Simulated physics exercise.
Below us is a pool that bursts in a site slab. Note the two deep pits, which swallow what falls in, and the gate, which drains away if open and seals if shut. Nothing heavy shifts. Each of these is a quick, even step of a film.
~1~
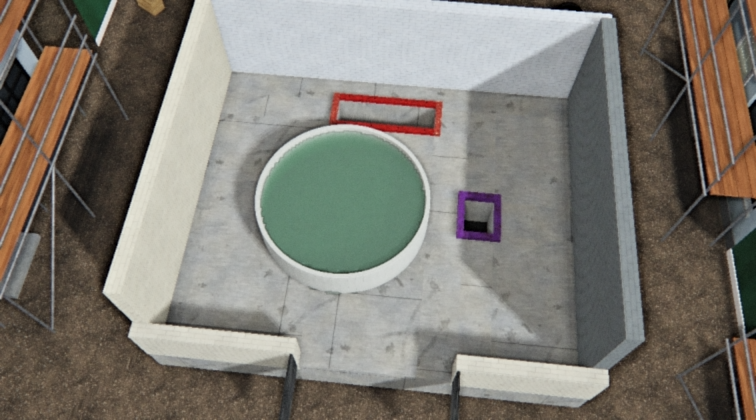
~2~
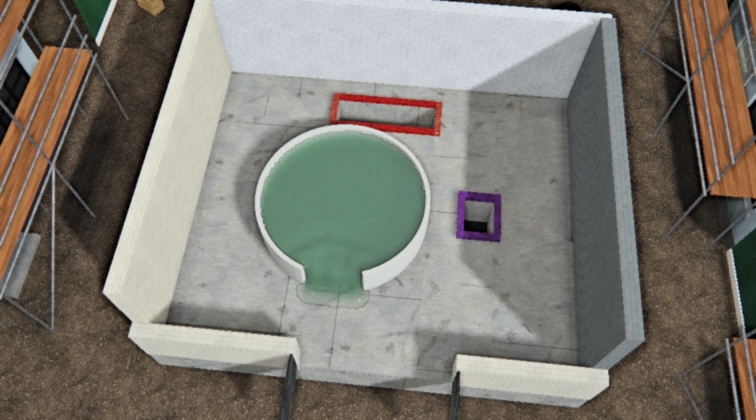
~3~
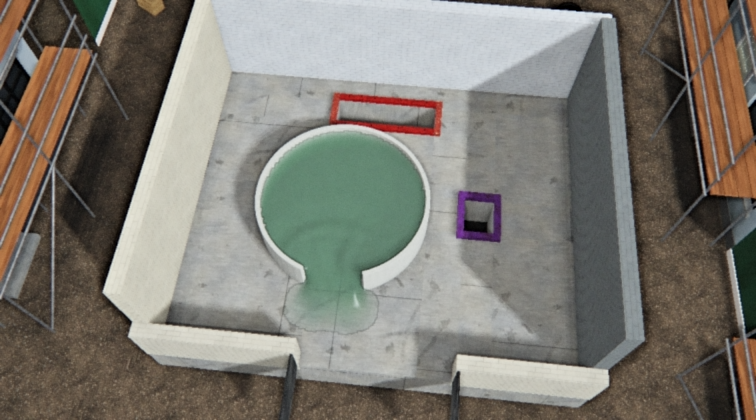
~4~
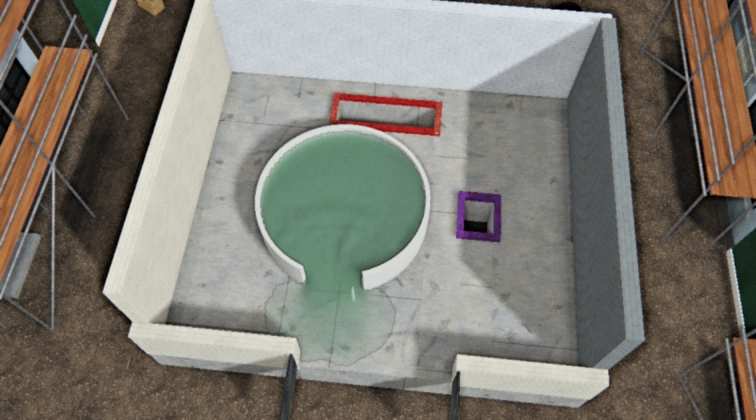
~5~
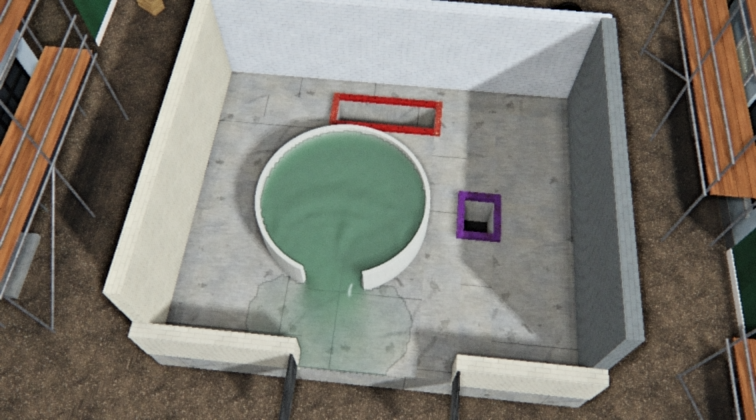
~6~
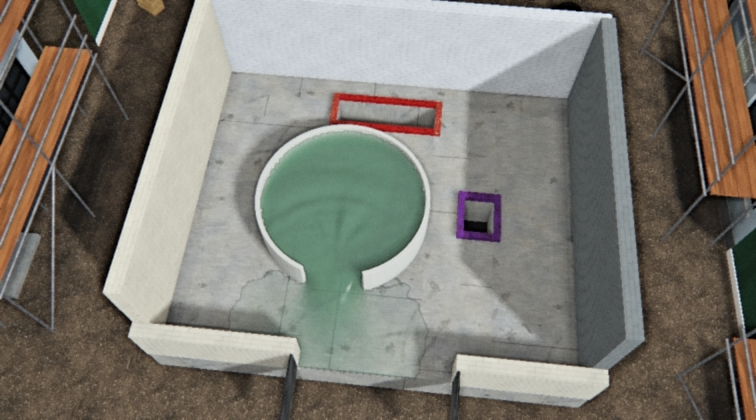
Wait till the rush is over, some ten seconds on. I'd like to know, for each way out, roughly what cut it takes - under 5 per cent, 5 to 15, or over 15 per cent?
Result: Gate: The top band; purple pit: The bottom band; red pit: The bottom band.
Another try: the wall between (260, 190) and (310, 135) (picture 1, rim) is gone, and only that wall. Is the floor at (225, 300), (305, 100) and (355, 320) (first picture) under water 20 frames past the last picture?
Going point by point: Waterlogged, waterlogged, left unwetted.
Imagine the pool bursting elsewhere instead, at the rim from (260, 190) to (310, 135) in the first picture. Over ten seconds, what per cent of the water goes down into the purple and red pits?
Per cent: Purple 0, red 12.
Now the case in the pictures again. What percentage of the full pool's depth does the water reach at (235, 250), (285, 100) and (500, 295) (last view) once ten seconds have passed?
First spot roughly 6 %, second 12 %, third 0 %.
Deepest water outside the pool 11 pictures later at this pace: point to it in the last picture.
I'd point to (291, 350).
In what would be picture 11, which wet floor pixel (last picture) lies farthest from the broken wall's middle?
The flood front should get to about (163, 337).
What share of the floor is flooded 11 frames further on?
I make it 15 per cent.
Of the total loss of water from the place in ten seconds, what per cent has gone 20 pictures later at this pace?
Close to 50 %.
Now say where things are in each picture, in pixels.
Still water in the round tank at (343, 199), in the first picture.
The front is at (301, 289), out from the gap at (333, 284), in the second picture.
Water pours out at (333, 285) and has run to (292, 318), in the third picture.
Water pours out at (334, 285) and has run to a hidden place, in the fourth picture.
The front is at a hidden place, out from the gap at (333, 285), in the fifth picture.
The front is at a hidden place, out from the gap at (333, 285), in the sixth picture.
A moment on, water covers 15 % of the floor; the gate 7 %, the purple pit 0 %, the red pit 0 %.
Next, water covers 15 % of the floor; the gate 15 %, the purple pit 0 %, the red pit 0 %.
Then, water covers 25 % of the floor; the gate 26 %, the purple pit 0 %, the red pit 0 %.
Later, water covers 40 % of the floor; the gate 39 %, the purple pit 0 %, the red pit 0 %.
In the end, water covers 50 % of the floor; the gate 52 %, the purple pit 0 %, the red pit 0 %.
